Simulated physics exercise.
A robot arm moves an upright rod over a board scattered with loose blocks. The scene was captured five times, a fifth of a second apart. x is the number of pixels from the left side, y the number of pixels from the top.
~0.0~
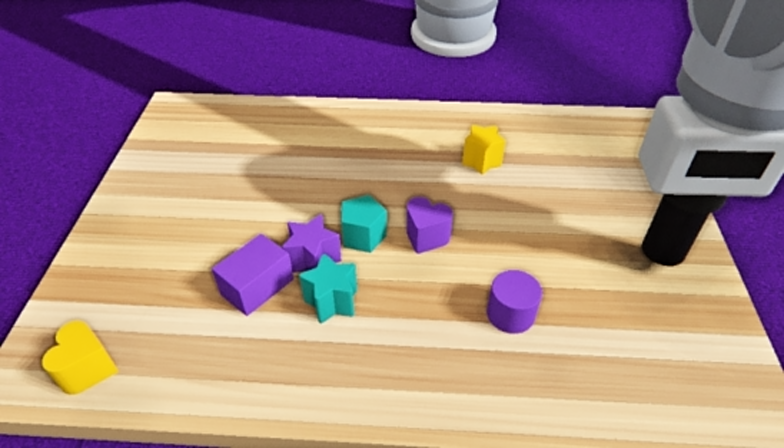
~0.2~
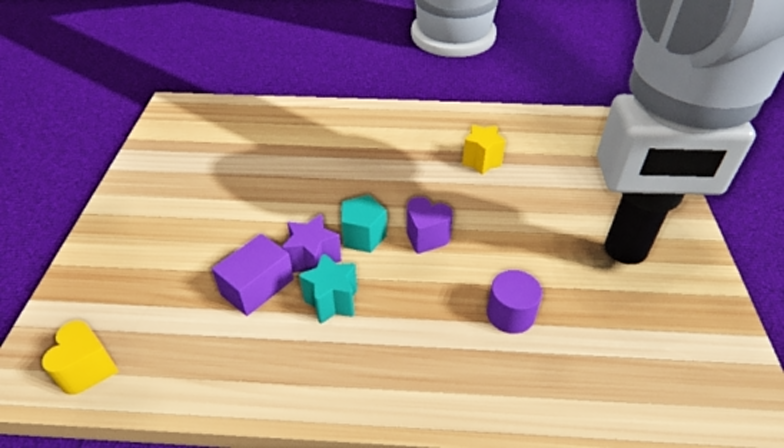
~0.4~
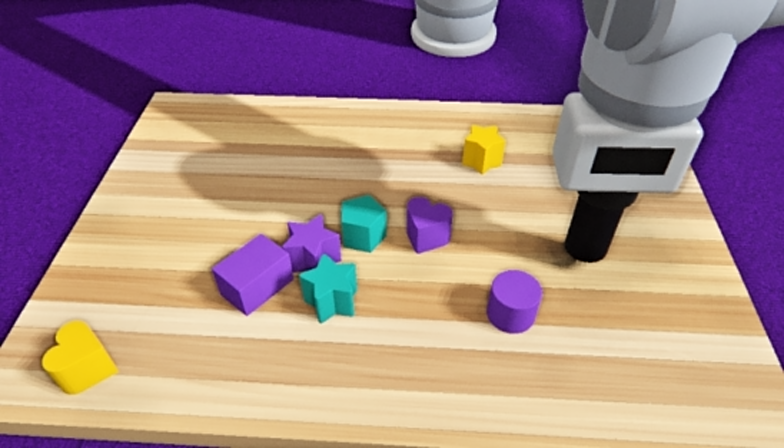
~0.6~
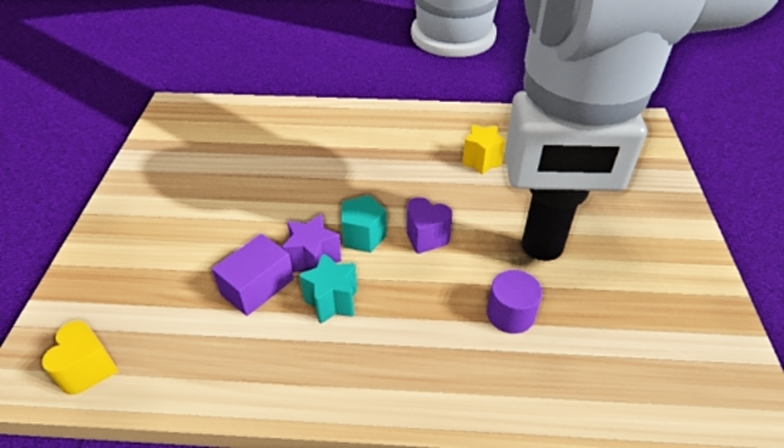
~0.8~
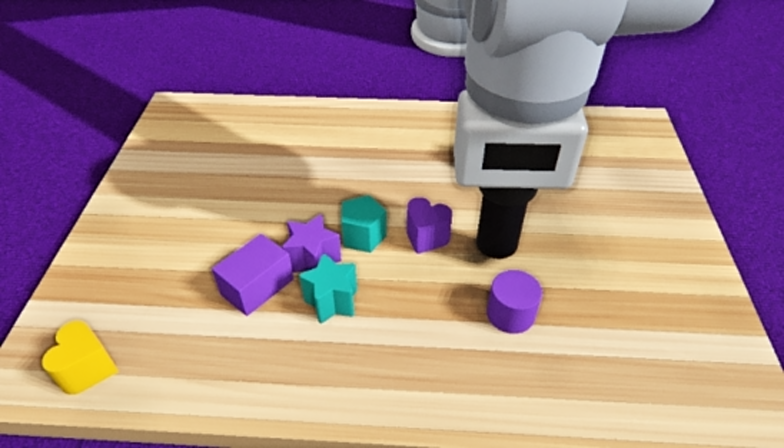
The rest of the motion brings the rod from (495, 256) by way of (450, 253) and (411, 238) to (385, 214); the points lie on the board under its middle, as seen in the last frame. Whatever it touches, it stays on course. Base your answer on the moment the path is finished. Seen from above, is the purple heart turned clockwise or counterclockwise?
My answer: Anticlockwise.
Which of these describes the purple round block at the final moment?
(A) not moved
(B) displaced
That would be A.
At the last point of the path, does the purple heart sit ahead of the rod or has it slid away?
At the end of the path, the rod is still pushing the purple heart ahead of it.
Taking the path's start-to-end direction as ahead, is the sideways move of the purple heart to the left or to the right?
So, looking from the first point of the path to the last, the purple heart moves rightwards.
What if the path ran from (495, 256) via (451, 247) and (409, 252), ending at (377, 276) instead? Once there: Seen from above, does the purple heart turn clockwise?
Yes, that is what happens.
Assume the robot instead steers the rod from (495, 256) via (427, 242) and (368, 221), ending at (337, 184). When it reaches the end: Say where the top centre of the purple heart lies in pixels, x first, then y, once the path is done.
Close to (329, 137).
On the path given first. One third of the way, rod (451, 241); purple heart (416, 208).
Two thirds of the way, rod (411, 225); purple heart (386, 192), turned 20° anticlockwise.
At the end, rod (385, 201); turquoise five-sided block (349, 206), turned 40° anticlockwise; purple heart (361, 169), turned 25° anticlockwise; purple round block in place.
